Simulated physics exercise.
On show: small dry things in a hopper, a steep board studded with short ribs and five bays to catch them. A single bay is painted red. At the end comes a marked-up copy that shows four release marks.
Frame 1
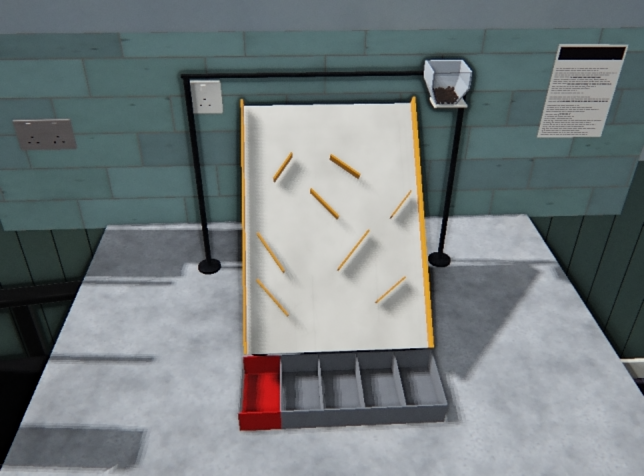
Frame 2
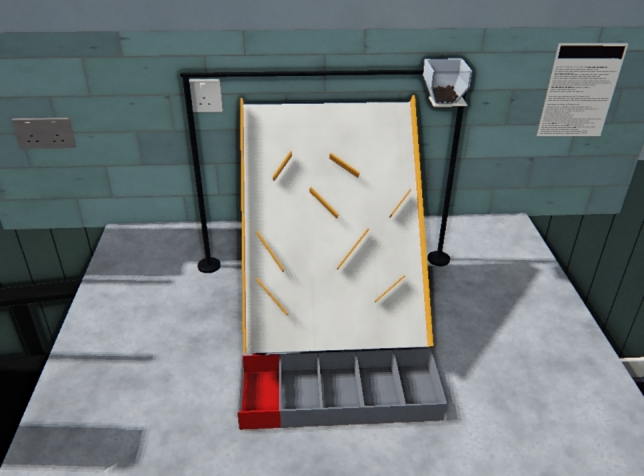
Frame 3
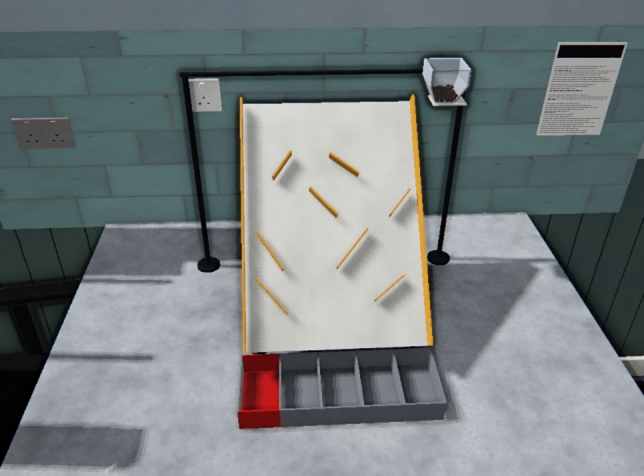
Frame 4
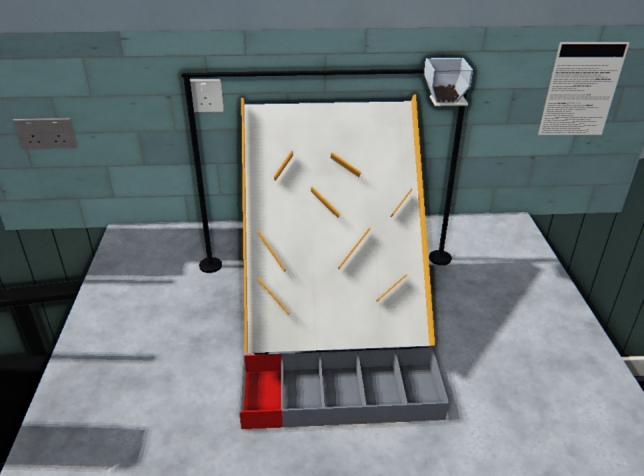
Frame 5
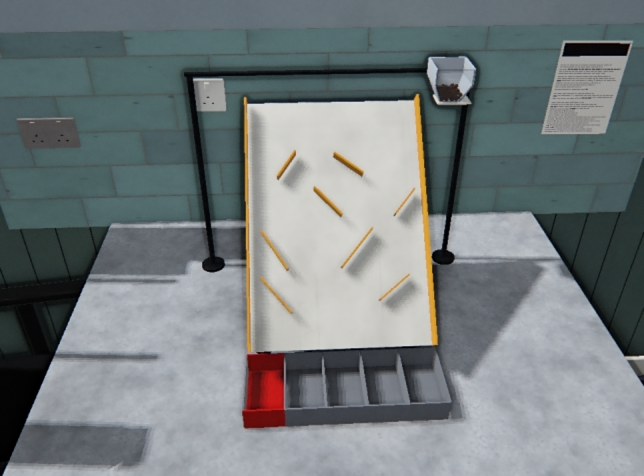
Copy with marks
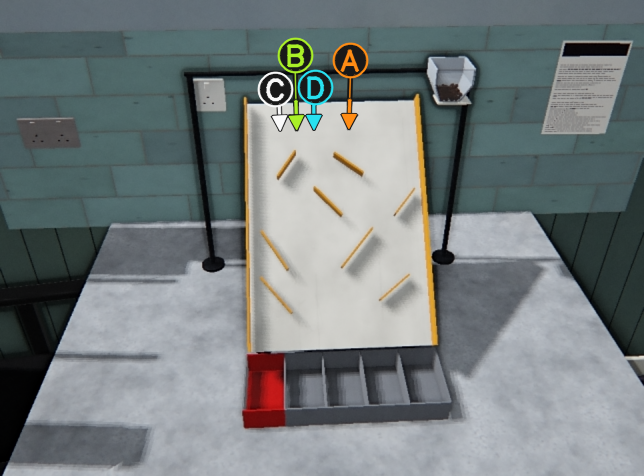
The footage shows a hopper of small brown pieces mounted above the right side of a steep white board with slanted ribs, above five bays, the leftmost red; nothing moves except a slight drift of the view.
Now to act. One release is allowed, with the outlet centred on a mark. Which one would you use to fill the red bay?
It is C.
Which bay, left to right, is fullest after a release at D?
It is the second one.
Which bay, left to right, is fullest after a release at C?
It is the first one.
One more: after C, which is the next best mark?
It is B.
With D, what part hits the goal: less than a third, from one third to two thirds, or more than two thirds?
It is less than a third.
On the marked copy, mark A meets the board at (349, 123); mark B meets the board at (296, 124); mark C meets the board at (280, 125); mark D meets the board at (313, 124).
For mark A, none in the red bay, nearly all in other bays, a stray few outside the box.
For mark B, about half in the red bay, about half in other bays.
For mark C, about half in the red bay, about a third in other bays, a stray few outside the box.
For mark D, a stray few in the red bay, nearly all in other bays, a stray few outside the box.
